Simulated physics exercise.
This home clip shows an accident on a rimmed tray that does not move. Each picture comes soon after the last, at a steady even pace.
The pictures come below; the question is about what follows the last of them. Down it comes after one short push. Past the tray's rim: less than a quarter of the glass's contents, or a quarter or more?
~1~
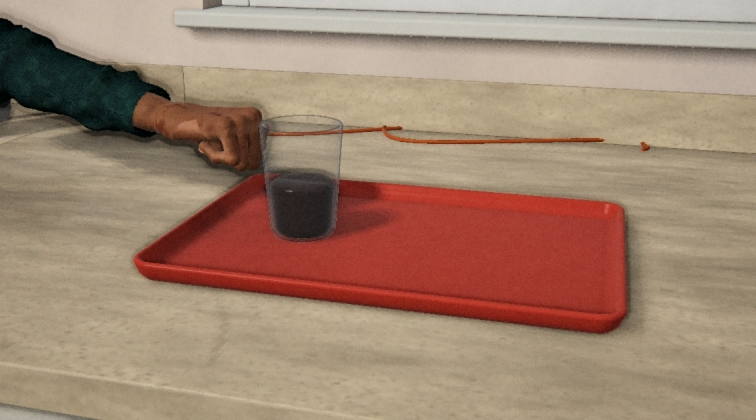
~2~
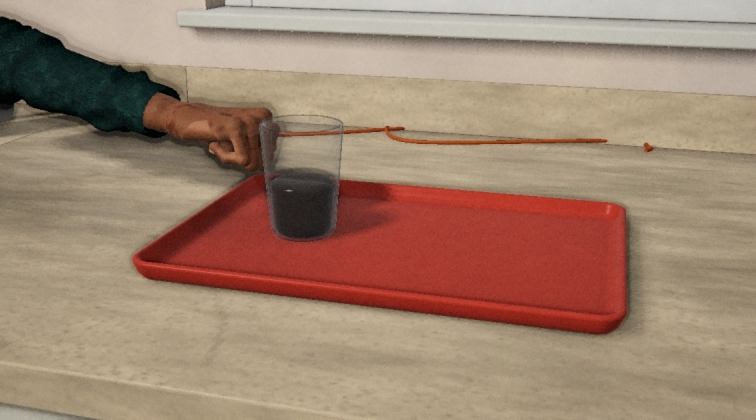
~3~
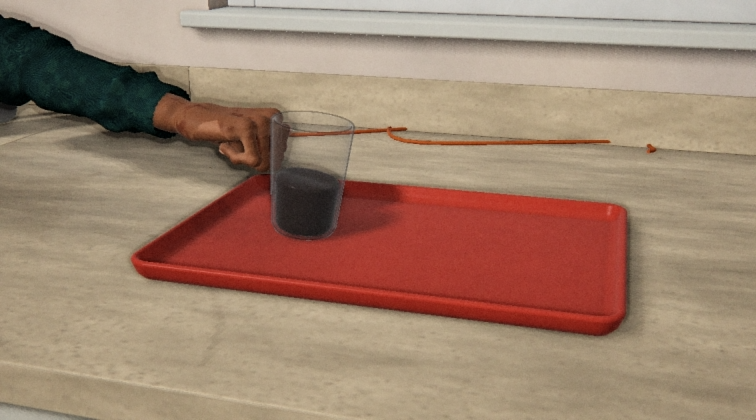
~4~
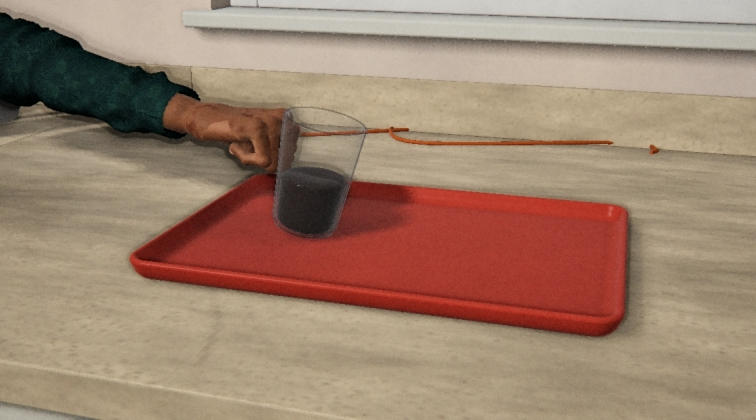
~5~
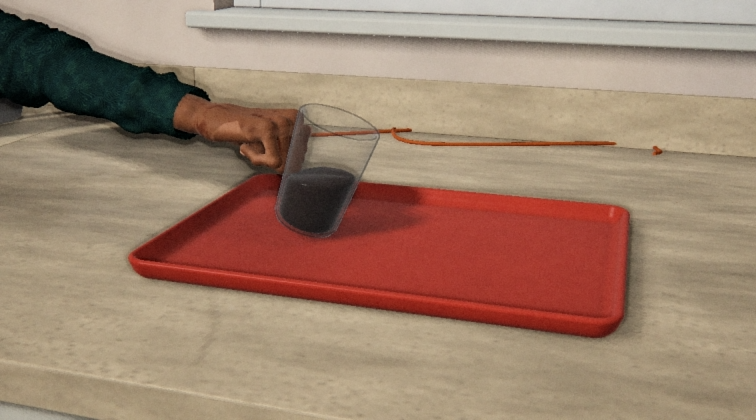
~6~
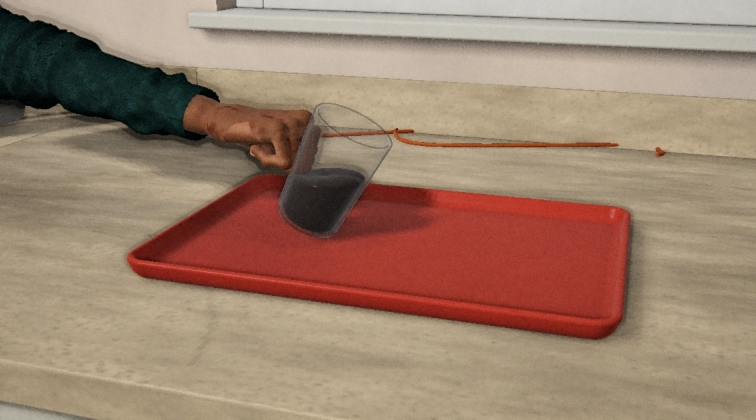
Basically, the tray catches less than three quarters of it.
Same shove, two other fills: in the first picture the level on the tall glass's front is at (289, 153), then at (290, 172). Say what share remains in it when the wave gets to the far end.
Roughly 55 per cent, then roughly 50 per cent.
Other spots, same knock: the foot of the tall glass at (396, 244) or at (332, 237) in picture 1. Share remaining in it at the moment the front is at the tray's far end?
In order, some 90 and 55 per cent.
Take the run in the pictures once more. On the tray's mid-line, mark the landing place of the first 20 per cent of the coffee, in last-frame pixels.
Impact centre, mid-line: Approx. (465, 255).
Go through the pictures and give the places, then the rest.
In the first frame, tilt 0°; right rim (339, 128); surface from (274, 178) to (335, 182); the tray's far rim is at (622, 253); the tray is clear ahead.
In the second frame, tilt 0°; right rim (339, 128); surface from (275, 178) to (335, 183).
In the third frame, tilt 6°; right rim (351, 131); surface from (280, 170) to (340, 185).
In the fourth frame, tilt 13°; right rim (363, 134); surface from (286, 171) to (346, 180).
In the fifth frame, tilt 20°; right rim (376, 140); surface from (291, 174) to (356, 177).
In the sixth frame, tilt 27°; right rim (388, 148); surface from (296, 174) to (365, 177).
A moment on, the tall glass is falling and 100 per cent is in the glass, 0 on the tray and 0 above or beyond its rim.
Next, the tall glass lies on its side and 88 per cent is in the glass, 9 on the tray and 3 above or beyond its rim.
Then the tall glass lies on its side and 42 per cent is in the glass, 57 on the tray and 1 above or beyond its rim.
Later the tall glass lies on its side and 21 per cent is in the glass, 45 on the tray and 34 above or beyond its rim.
At rest 67 per cent is held by tray and glass, 33 is off the tray.
